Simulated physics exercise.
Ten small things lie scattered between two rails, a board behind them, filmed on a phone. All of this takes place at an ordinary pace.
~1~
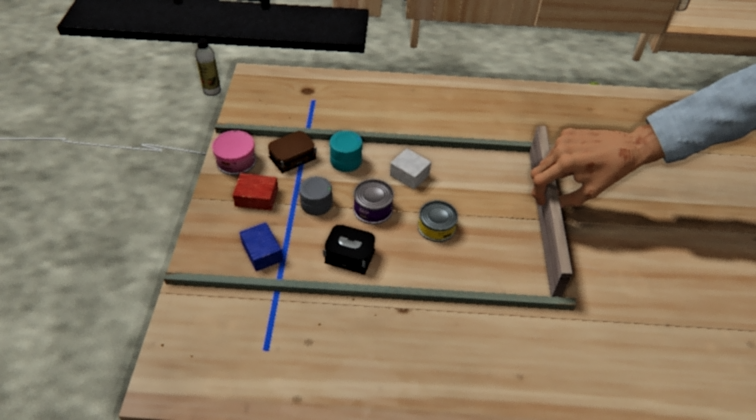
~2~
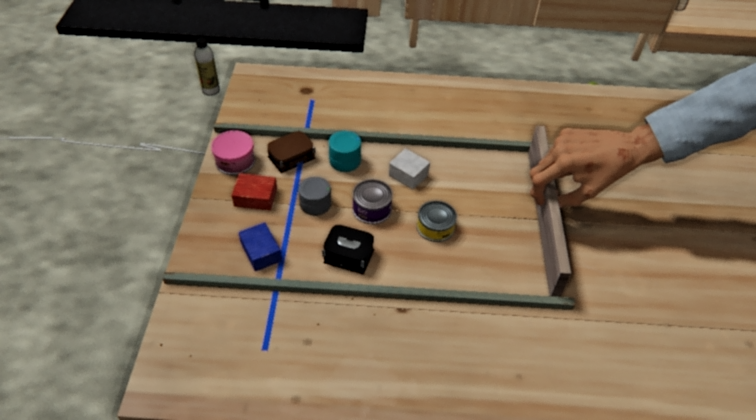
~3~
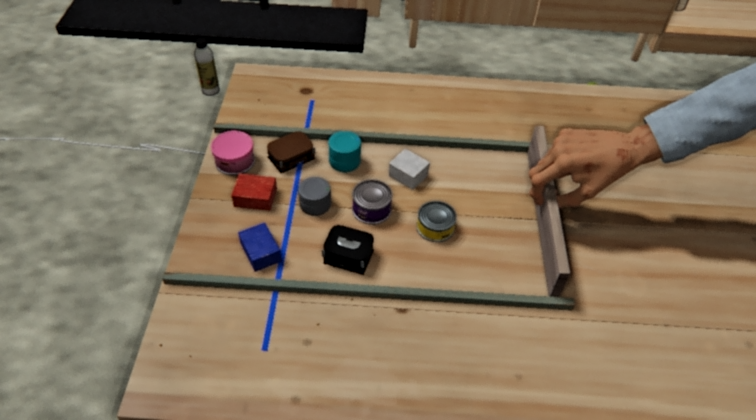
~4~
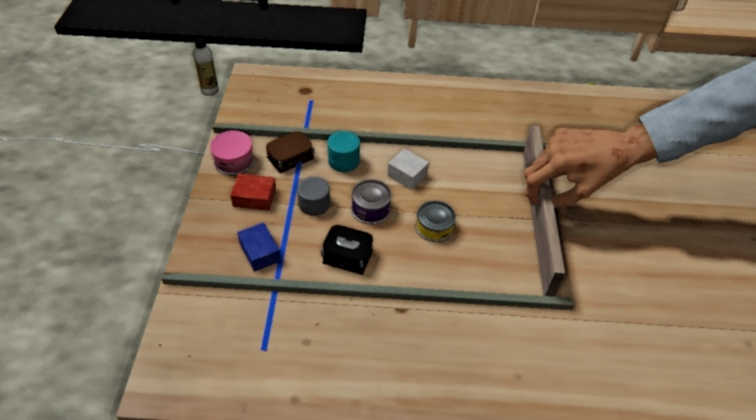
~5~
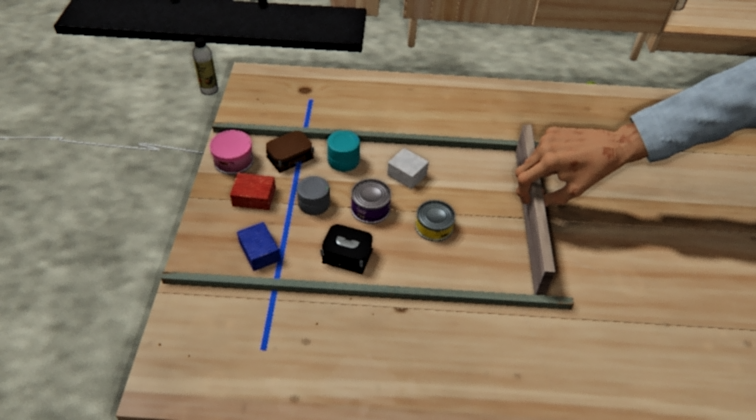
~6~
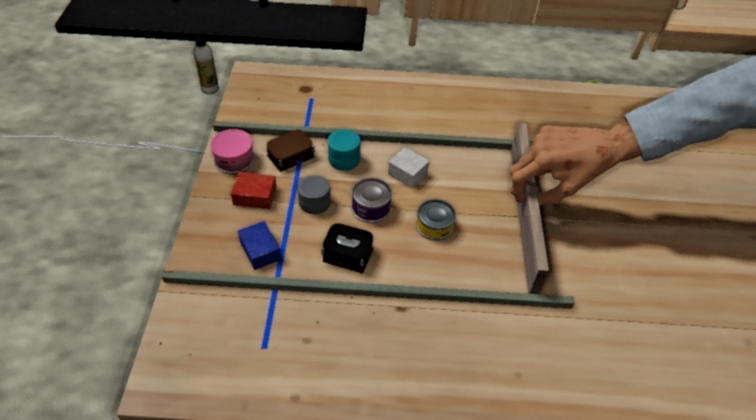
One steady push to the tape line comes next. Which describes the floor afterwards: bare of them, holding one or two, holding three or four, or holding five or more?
Mind you, the pieces that take the plunge come to zero.
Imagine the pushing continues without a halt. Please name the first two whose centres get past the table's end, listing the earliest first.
Order: Pink pot, red block.
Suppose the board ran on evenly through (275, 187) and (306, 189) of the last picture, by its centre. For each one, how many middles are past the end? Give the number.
The counts would come to 1 and 0.
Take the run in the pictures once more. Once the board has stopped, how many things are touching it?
Contact count: 5.
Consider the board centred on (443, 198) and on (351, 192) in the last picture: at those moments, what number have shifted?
Tally: 1; 7.
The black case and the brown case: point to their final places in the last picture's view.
One ends up near (260, 247) and the other near (251, 149).
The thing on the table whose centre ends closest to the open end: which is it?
The pink pot.
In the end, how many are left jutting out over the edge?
Tally: 1.
A little later, none off yet; pink pot at rest near (233, 152); red block at rest near (254, 190); blue block at rest near (259, 245).
Next, none off yet; pink pot at rest near (232, 152); red block moving near (249, 190); blue block at rest near (257, 245).
When it is over, the number that fall off is zero.
